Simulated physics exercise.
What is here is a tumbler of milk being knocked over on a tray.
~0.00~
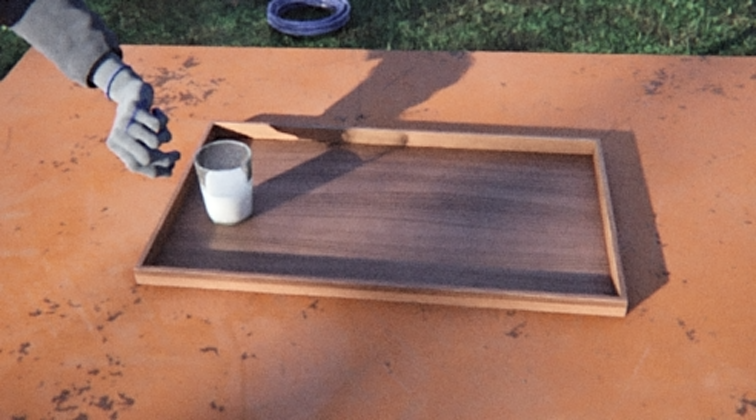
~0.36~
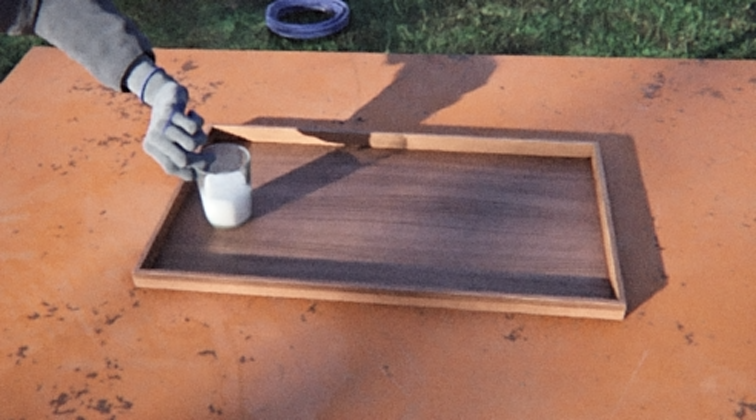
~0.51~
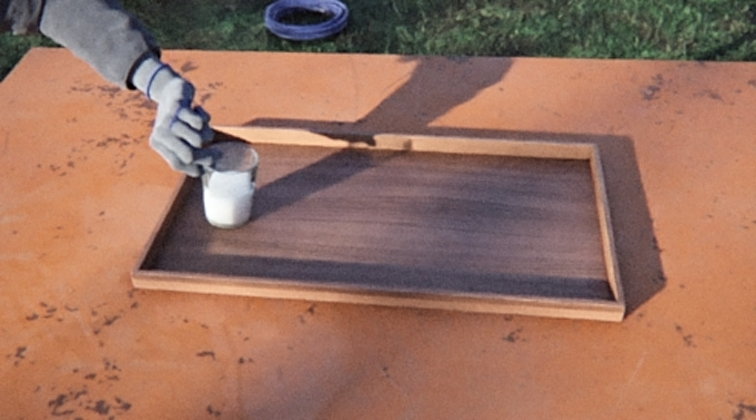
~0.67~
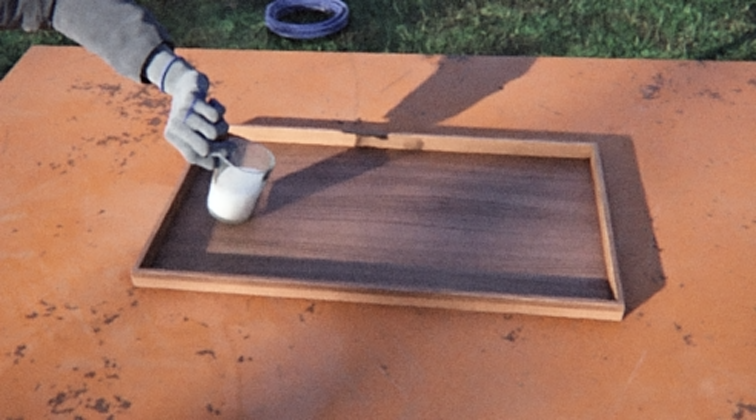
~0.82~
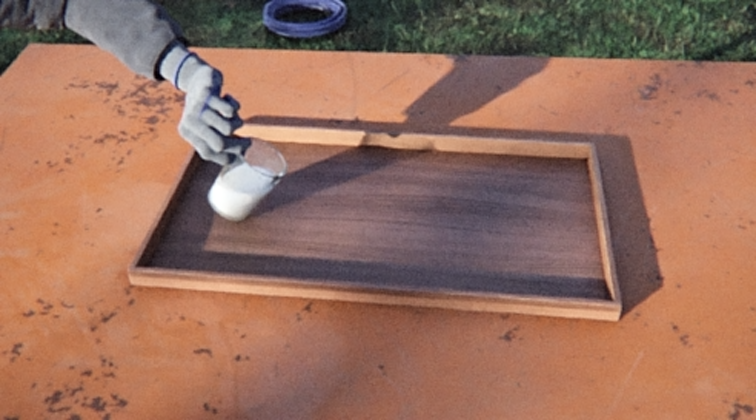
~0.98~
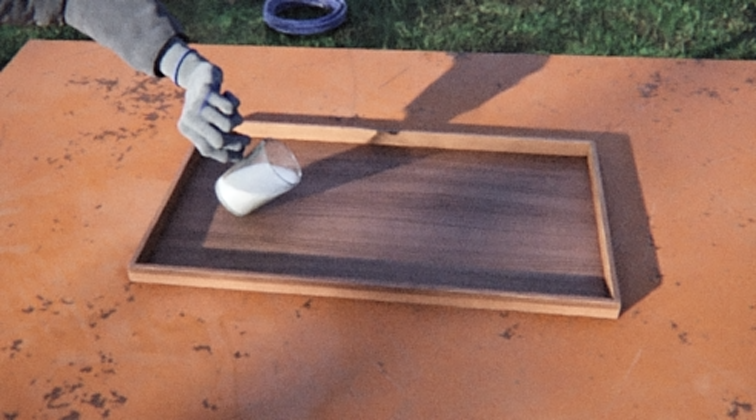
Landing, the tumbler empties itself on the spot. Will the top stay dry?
Yes, it stays dry.
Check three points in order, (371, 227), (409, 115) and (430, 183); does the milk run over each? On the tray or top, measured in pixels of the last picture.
Checking each in turn gives in the spill, out of the spill and in the spill.
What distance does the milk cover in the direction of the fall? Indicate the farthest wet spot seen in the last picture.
It reaches roughly (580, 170) in the last picture.
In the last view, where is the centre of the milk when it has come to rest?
About (488, 210).
By 1.5 s, the tumbler lies in the tray; the puddle covers about as much as a plate; the top is dry.
By 2.3 s, the puddle covers about as much as a tray; the top is dry.
By 3.6 s, the puddle covers about as much as a tray; the top is dry.
